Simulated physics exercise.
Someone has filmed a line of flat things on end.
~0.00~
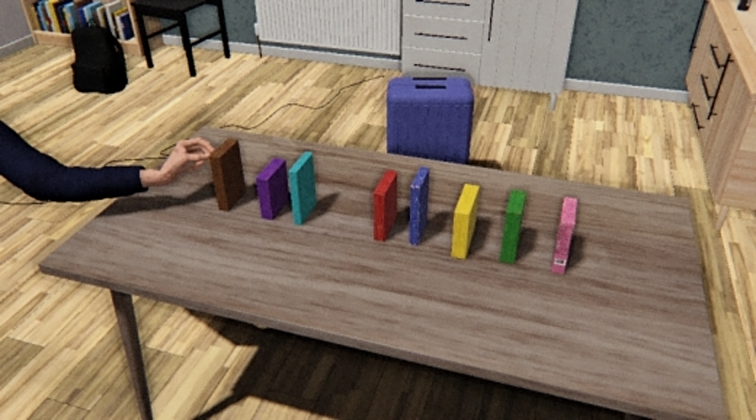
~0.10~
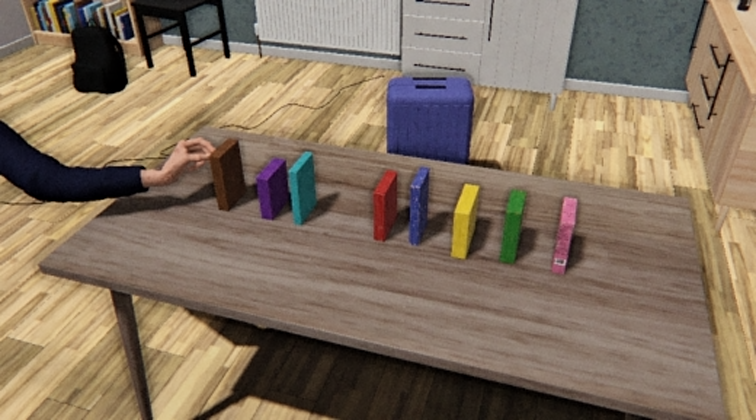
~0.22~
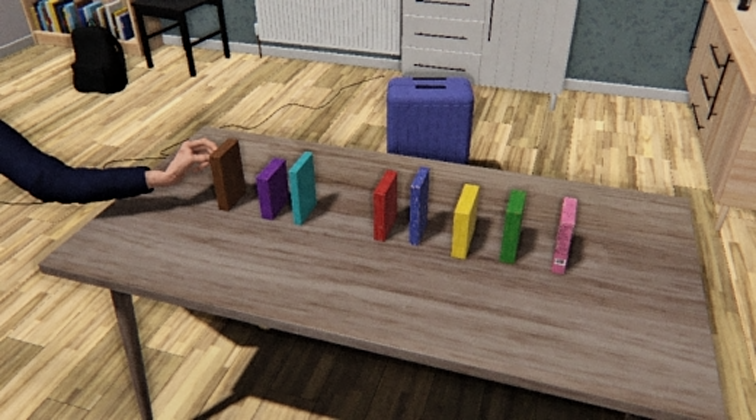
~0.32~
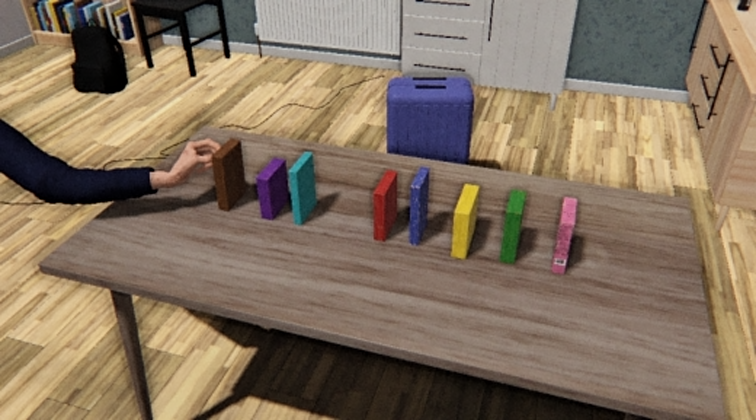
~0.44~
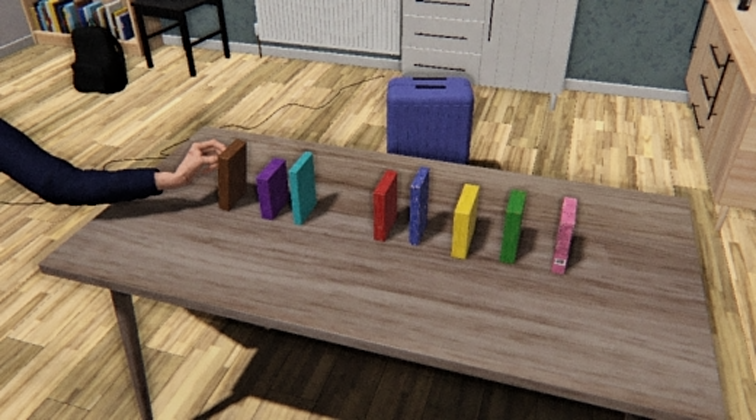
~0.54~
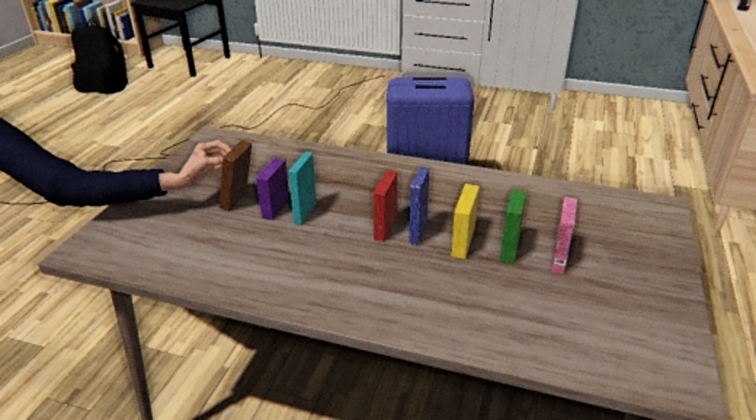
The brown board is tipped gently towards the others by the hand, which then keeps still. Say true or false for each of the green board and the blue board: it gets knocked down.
Green board - false; blue board - false.
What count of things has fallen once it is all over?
The total comes to 3.
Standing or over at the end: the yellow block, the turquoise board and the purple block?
The yellow block stays up, the turquoise board tumbles and the purple block tumbles.
Around 0.94 s, brown board 68° over; purple block rocked 48° from its first pose; turquoise board rocked 22° from its first pose.
Around 1.04 s, brown board 76° over; turquoise board on its side; purple block on its side.
Finally (3.5 s), down or leaning hard on the table, purple block and turquoise board; the other 4 still in place. Final places as the last picture's camera would see them, green board near (513, 227), blue board near (419, 207).
